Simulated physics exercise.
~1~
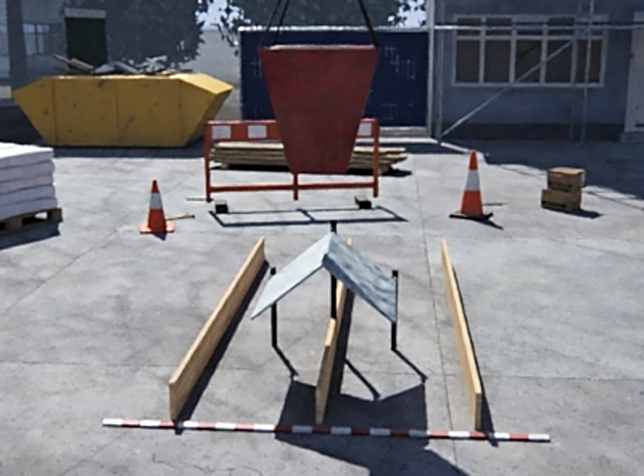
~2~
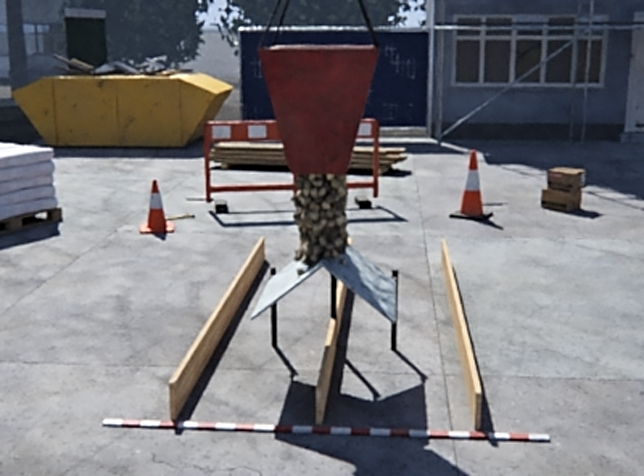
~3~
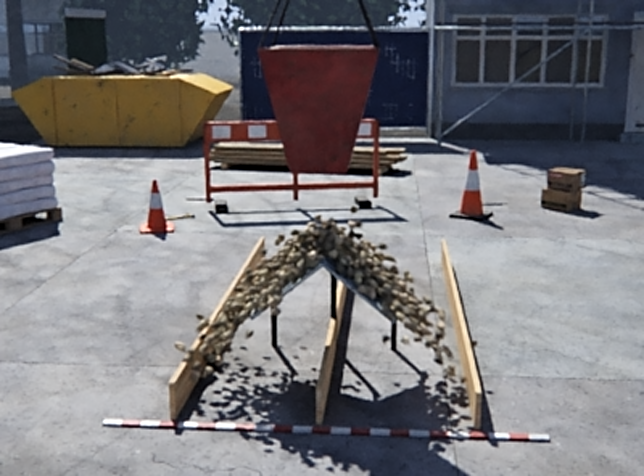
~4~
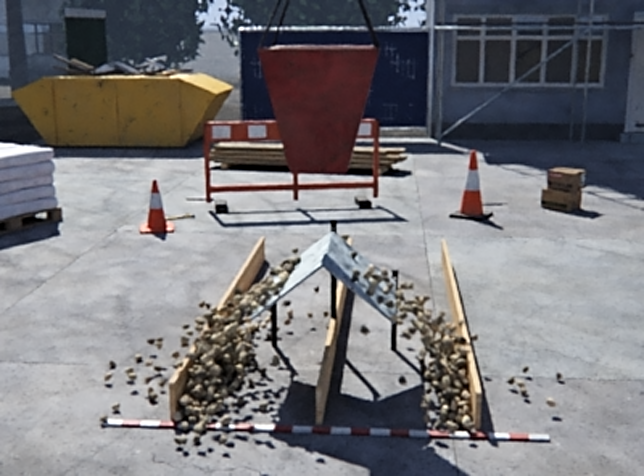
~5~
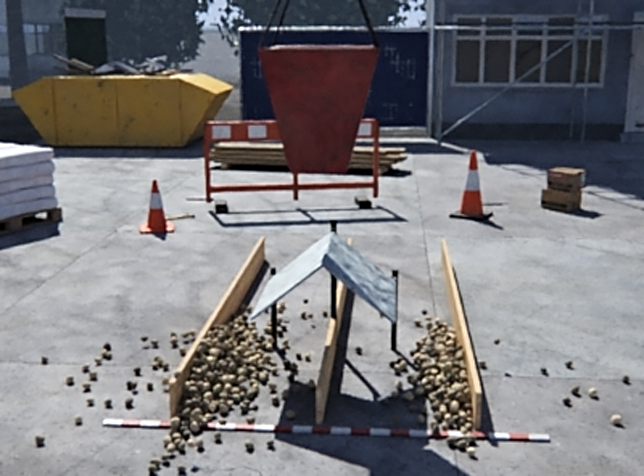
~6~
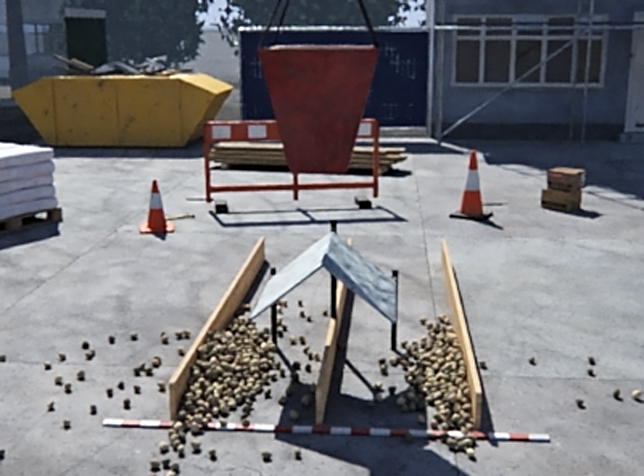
Rounded stones poured from a hanging red hopper onto a peaked metal roof, slid down both sides and piled up between the wooden planks, with the bigger heap on the left and some scattered on the ground outside.
